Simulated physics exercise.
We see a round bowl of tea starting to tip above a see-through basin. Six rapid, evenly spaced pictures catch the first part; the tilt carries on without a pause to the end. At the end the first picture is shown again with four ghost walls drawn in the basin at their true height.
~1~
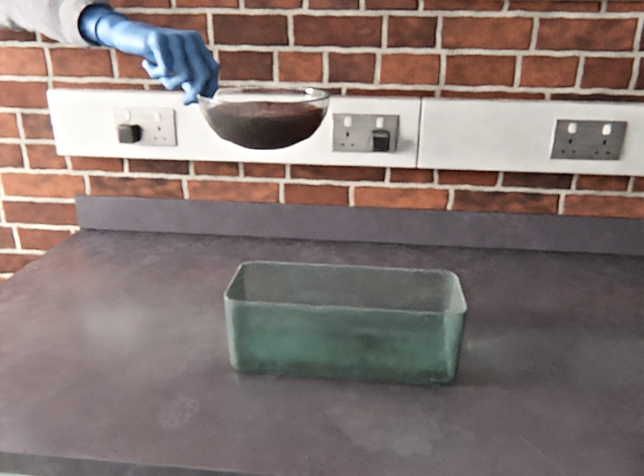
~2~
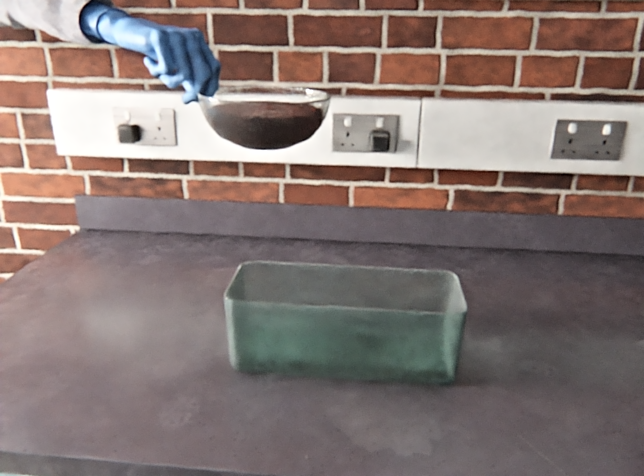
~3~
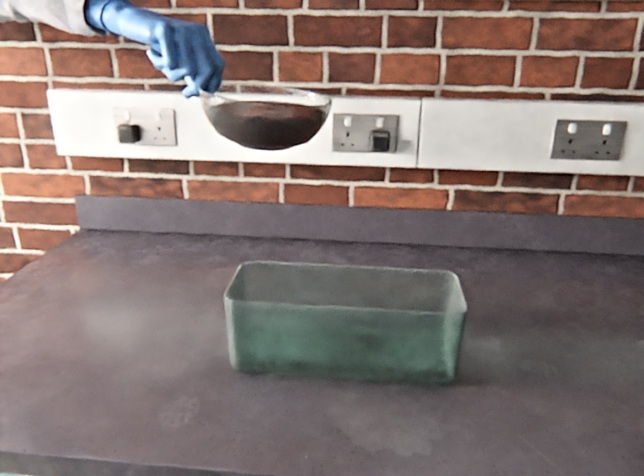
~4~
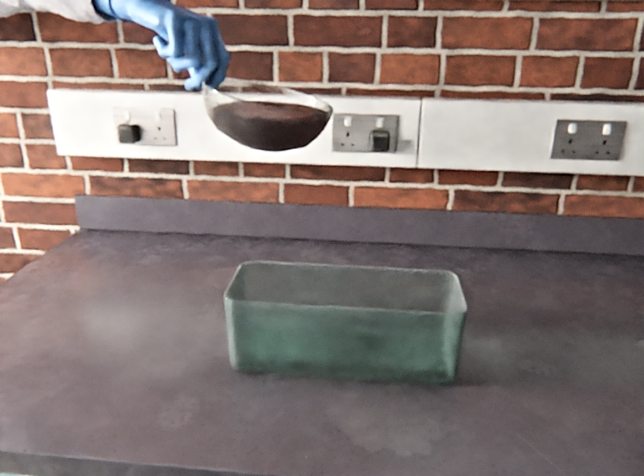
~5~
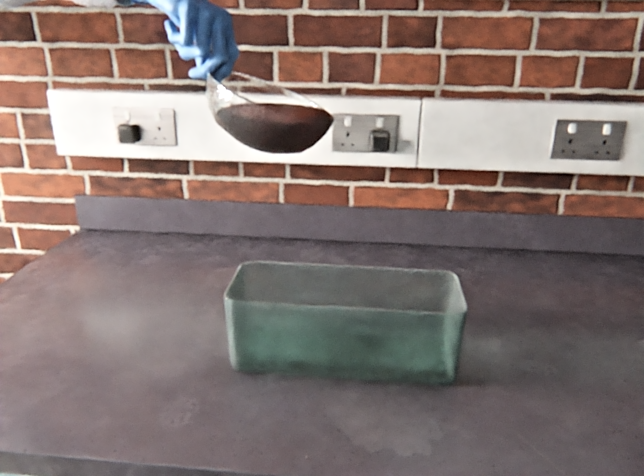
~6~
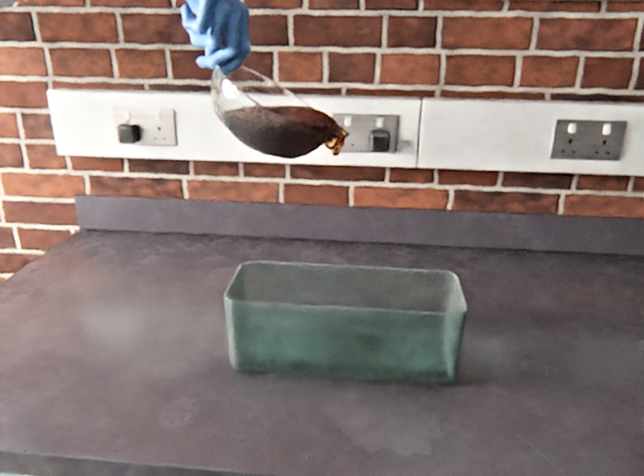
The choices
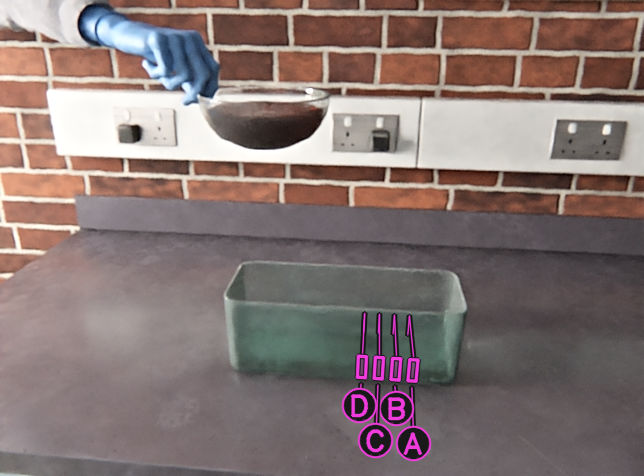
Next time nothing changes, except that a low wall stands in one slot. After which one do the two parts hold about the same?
The best slot is C.
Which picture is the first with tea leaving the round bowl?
Picture 5.
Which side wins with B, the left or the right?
The left side.
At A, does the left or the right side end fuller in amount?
More ends on the left.
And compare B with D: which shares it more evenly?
It is D.
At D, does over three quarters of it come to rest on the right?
No.
On the marked copy, A at (411, 387); B at (394, 386); C at (377, 384); D at (361, 383).
With A, about 88 % ends left of the wall and 10 % right of it.
With B, about 79 % ends left of the wall and 19 % right of it.
With C, about 53 % ends left of the wall and 45 % right of it.
With D, about 35 % ends left of the wall and 63 % right of it.
